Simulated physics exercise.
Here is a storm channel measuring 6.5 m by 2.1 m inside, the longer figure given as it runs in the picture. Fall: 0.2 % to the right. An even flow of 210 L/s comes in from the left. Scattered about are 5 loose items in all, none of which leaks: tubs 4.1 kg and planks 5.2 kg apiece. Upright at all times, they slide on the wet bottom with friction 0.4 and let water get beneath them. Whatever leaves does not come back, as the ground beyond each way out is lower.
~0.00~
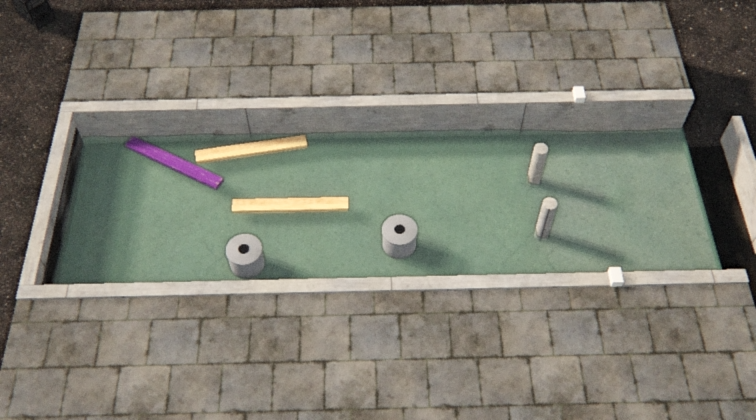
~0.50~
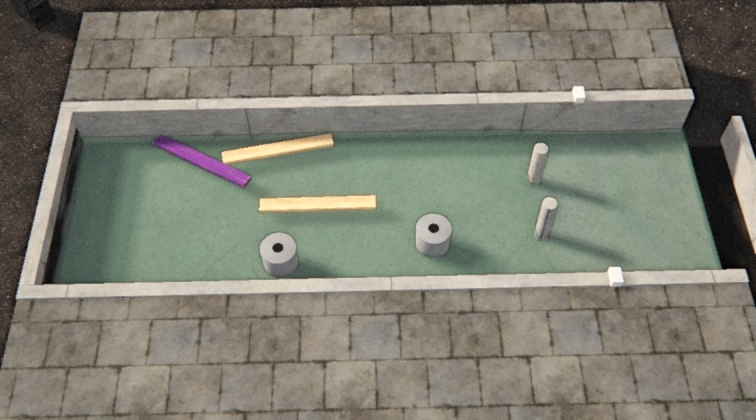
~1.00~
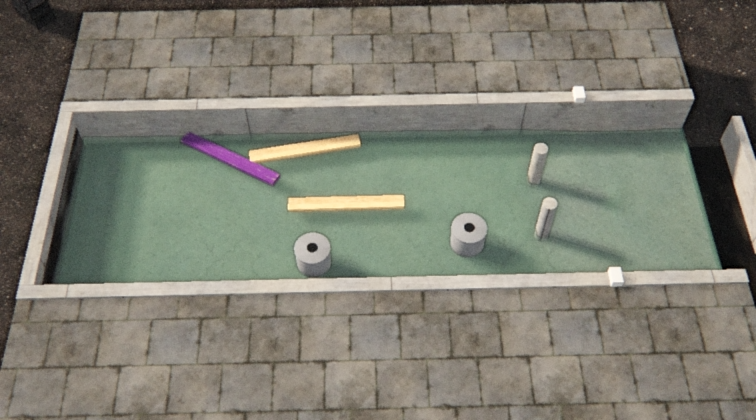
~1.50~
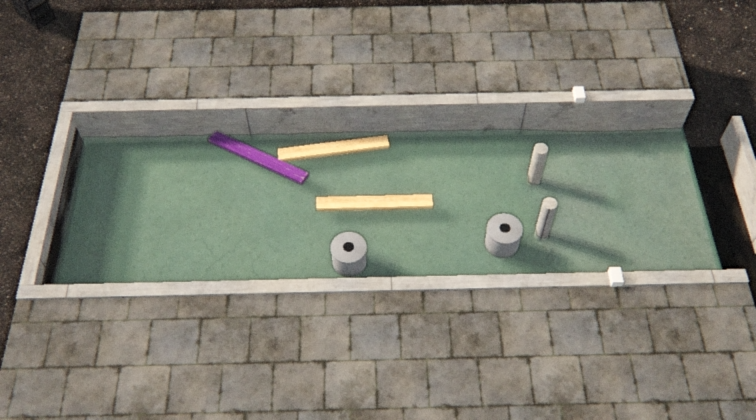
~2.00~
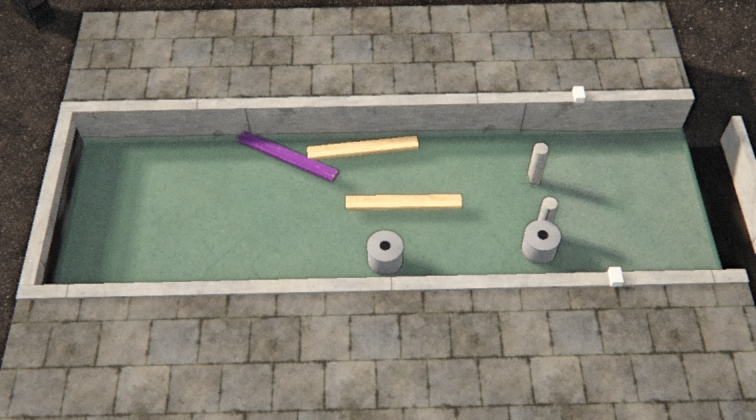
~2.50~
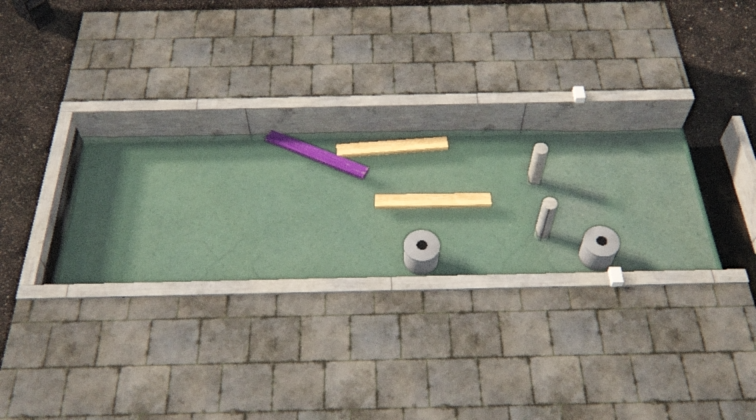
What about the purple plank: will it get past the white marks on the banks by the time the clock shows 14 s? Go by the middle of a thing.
Looks like it does it in time.
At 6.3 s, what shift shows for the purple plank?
Roughly 450 cm.
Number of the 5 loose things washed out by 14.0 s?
Tally so far: 5.
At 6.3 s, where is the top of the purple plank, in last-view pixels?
Its top ends up at around (583, 145).
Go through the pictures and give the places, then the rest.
In the first picture, the purple plank at (173, 161), afloat; about 1840 L in view; 0 of 5 have shifted.
In the second picture, the purple plank at (201, 159), afloat, 30 cm from its start; 15 cm deep round most things; 5 of 5 have shifted.
In the third picture, the purple plank at (229, 157), afloat, 60 cm from its start; 15 cm deep round most things; 5 of 5 have shifted.
In the fourth picture, the purple plank at (258, 156), afloat, 90 cm from its start; about 1830 L in view; 5 of 5 have shifted.
In the fifth picture, the purple plank at (287, 155), afloat, 122 cm from its start; about 1830 L in view; 5 of 5 have shifted.
In the sixth picture, the purple plank at (316, 153), afloat, 153 cm from its start; 15 cm deep round most things; 5 of 5 have shifted.
After 3.5 s the purple plank is near (376, 150), 2.2 m from its start, afloat; 1 of 5 are over the mark; 4 afloat.
After 6.3 s the purple plank is near (583, 145), 4.4 m from its start, afloat; 5 of 5 are over the mark; 1 afloat.
After 10.0 s the purple plank has gone out; 5 of 5 are over the mark; 0 afloat.
After 14.0 s the purple plank has gone out; 5 of 5 are over the mark; 0 afloat.
